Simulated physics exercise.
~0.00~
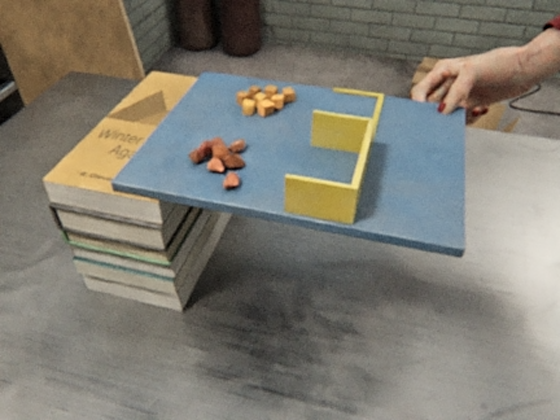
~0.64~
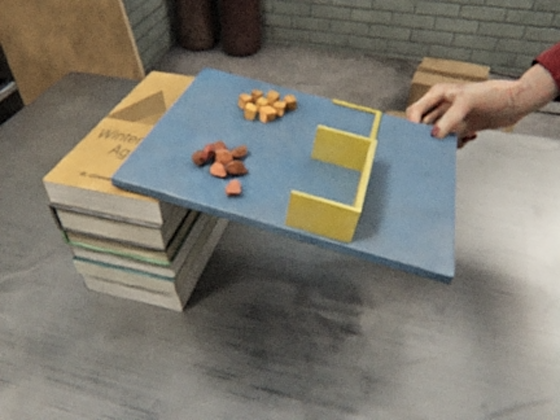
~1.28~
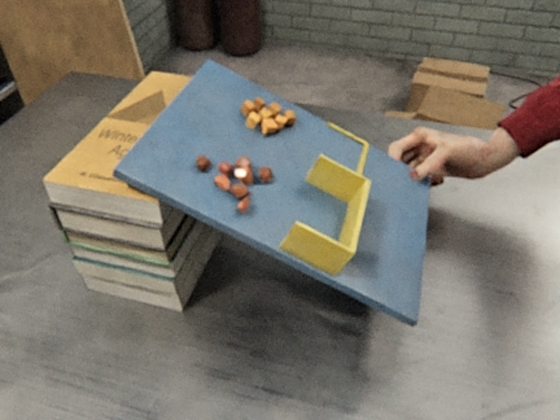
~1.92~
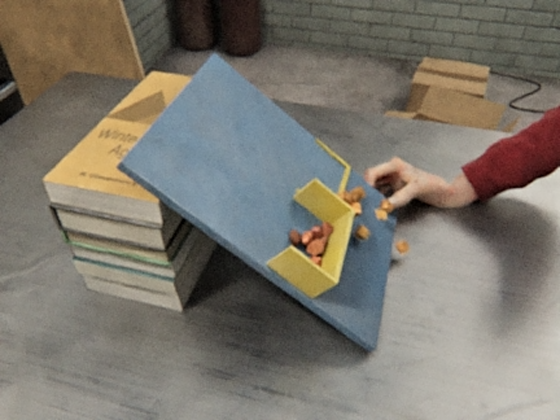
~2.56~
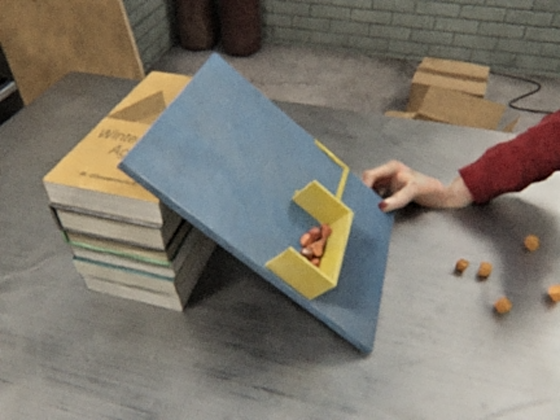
The clip opens on a blue board propped on a stack of books, its right end held by a hand, with orange cubes toward the back, reddish-brown pieces nearer the front, and two yellow barriers standing on it. The hand lowers its end, and the board tilts while both portions mostly stay put. As the slope steepens, the reddish pieces start sliding down first. Then the orange cubes slide too, passing the back barrier and spilling off near the hand. Finally, the board rests steeply, the reddish pieces gathered behind the front barrier and orange cubes scattered across the grey table.
